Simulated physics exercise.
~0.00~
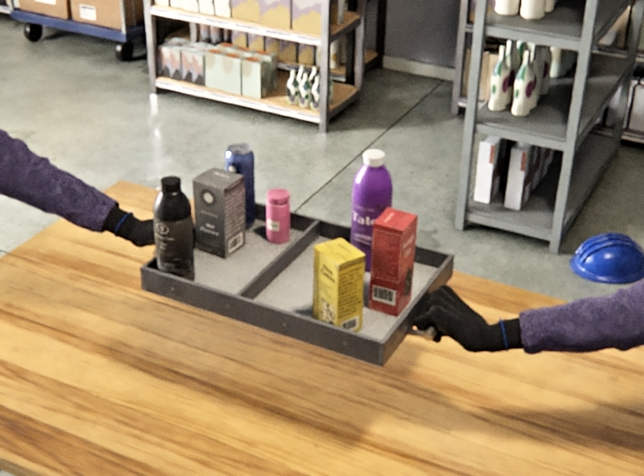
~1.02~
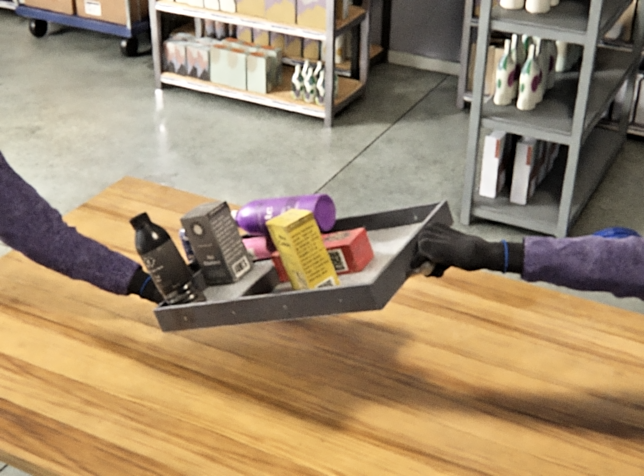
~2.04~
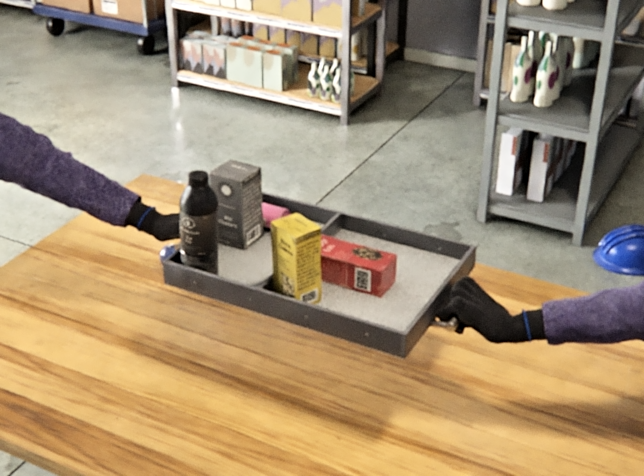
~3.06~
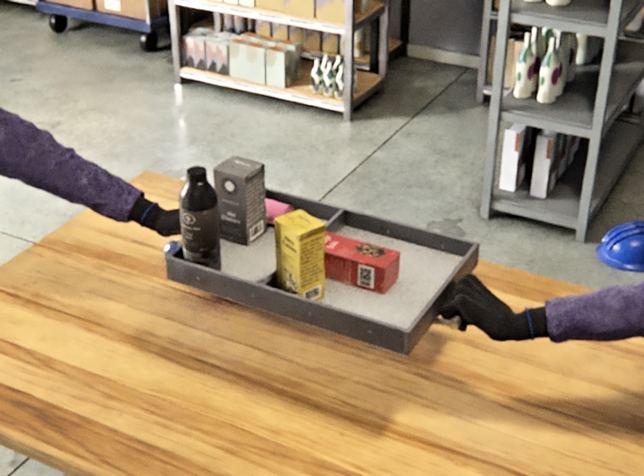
Gloved hands tipping a tray left edge down, toppling a purple bottle, red carton and pink shaker, then levelling it without the bottle.
